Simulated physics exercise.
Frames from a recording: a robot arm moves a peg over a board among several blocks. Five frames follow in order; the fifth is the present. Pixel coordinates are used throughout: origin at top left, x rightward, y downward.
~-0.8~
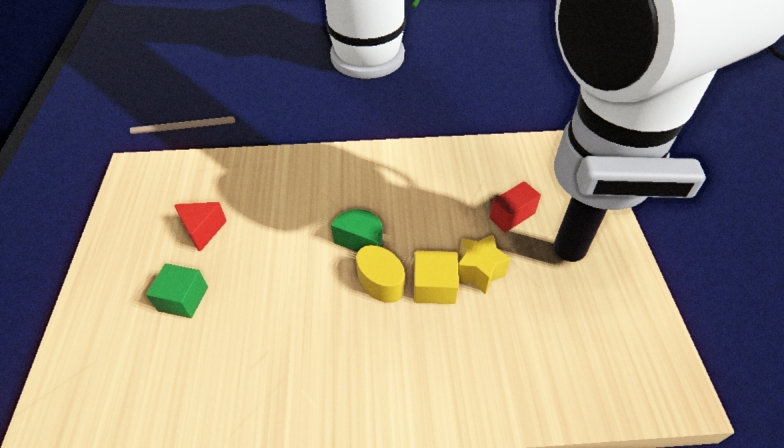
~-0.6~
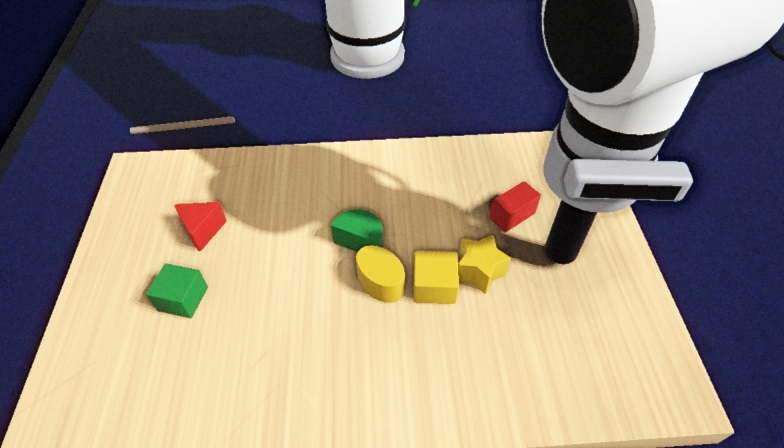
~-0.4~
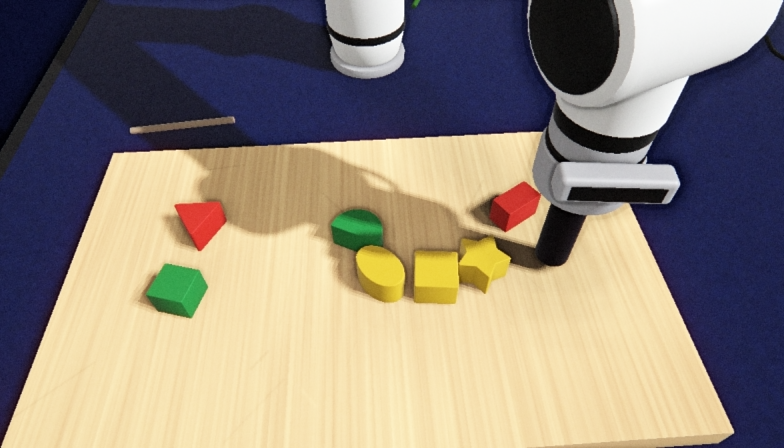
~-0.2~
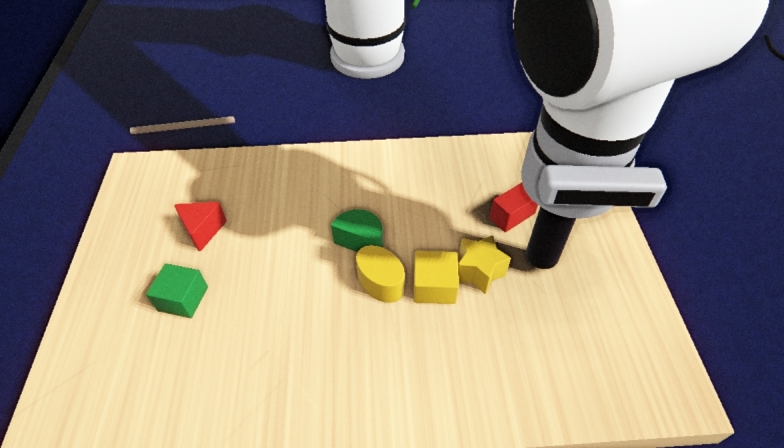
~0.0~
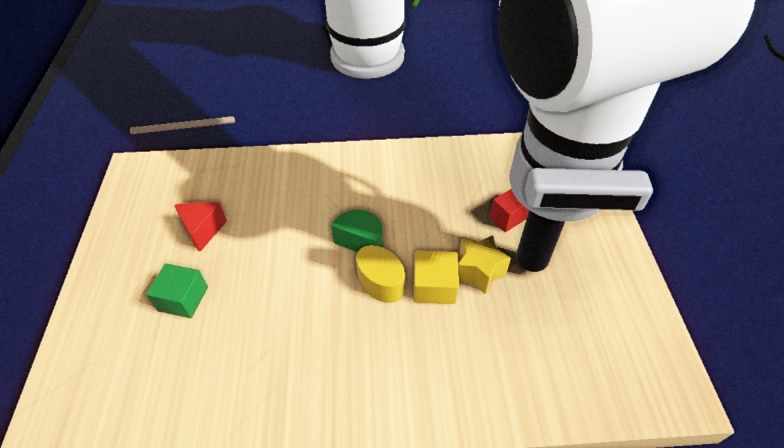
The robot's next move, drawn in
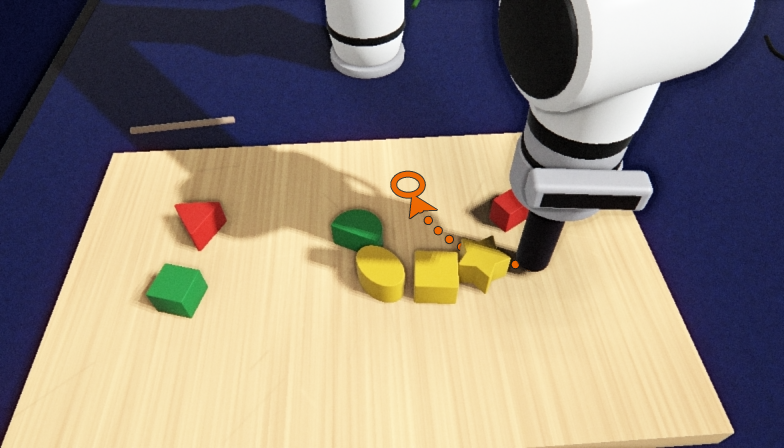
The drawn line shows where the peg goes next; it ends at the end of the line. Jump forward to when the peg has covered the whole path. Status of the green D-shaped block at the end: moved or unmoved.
Left where it is.
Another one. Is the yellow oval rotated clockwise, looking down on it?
That would be a yes.
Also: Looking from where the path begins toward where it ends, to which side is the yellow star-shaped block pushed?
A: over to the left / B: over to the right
The answer is A.
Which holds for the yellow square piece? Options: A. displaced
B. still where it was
Option A.
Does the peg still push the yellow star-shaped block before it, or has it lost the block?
The peg will have lost it.
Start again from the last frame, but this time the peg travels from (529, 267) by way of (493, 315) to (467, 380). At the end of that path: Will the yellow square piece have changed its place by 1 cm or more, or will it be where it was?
The block you're asking about gets moved.
The line goes from (529, 267) by way of (472, 252) and (429, 222) to (408, 185).
The first path, step by step. One third of the way, peg at (474, 244); yellow oval at (374, 266), turned 15° clockwise; yellow square piece at (419, 275); yellow star-shaped block at (457, 257), turned 30° anticlockwise.
Two thirds of the way, peg at (429, 213); yellow oval at (372, 267), turned 20° clockwise; yellow square piece at (416, 278); yellow star-shaped block at (452, 253), turned 45° anticlockwise.
At the end, peg at (408, 177); green D-shaped block unmoved; yellow oval at (372, 267), turned 20° clockwise; yellow square piece at (416, 278); yellow star-shaped block at (452, 253), turned 45° anticlockwise.
